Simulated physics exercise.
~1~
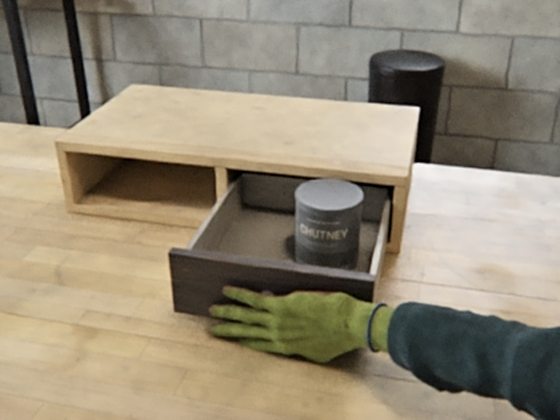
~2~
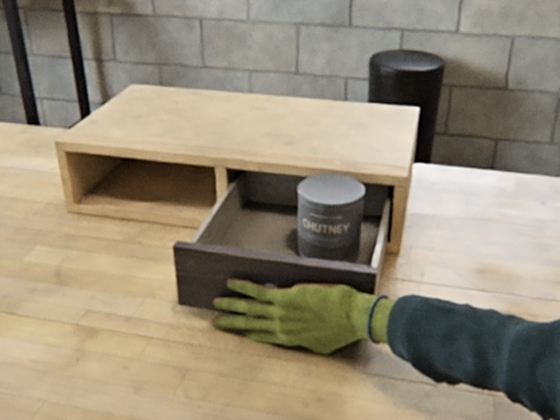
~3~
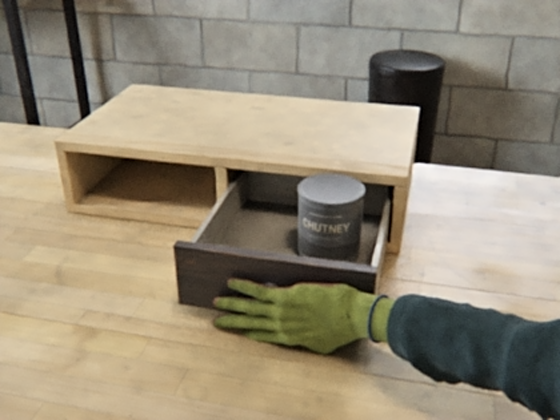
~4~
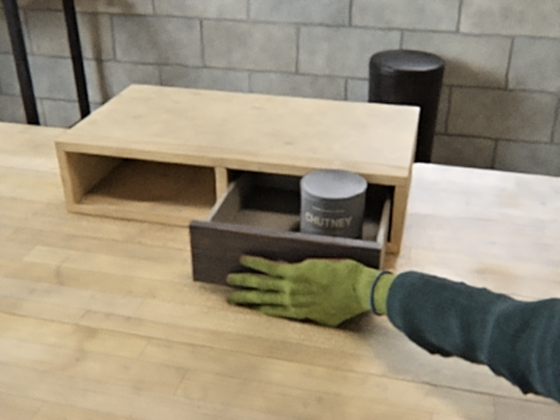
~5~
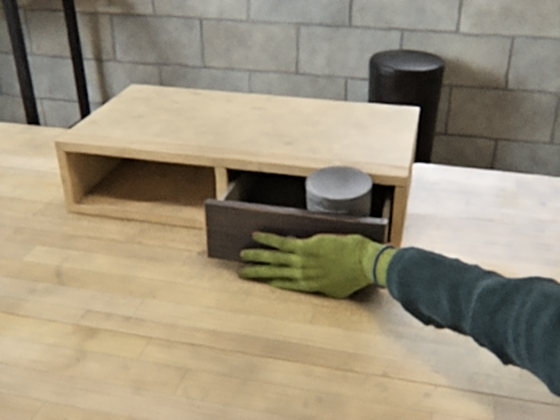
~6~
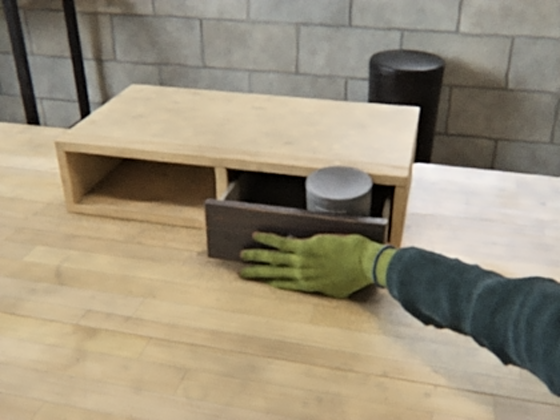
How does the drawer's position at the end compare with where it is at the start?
At the start the drawer sticks well out of the chest, while at the end it sits much farther in but is still partly open.
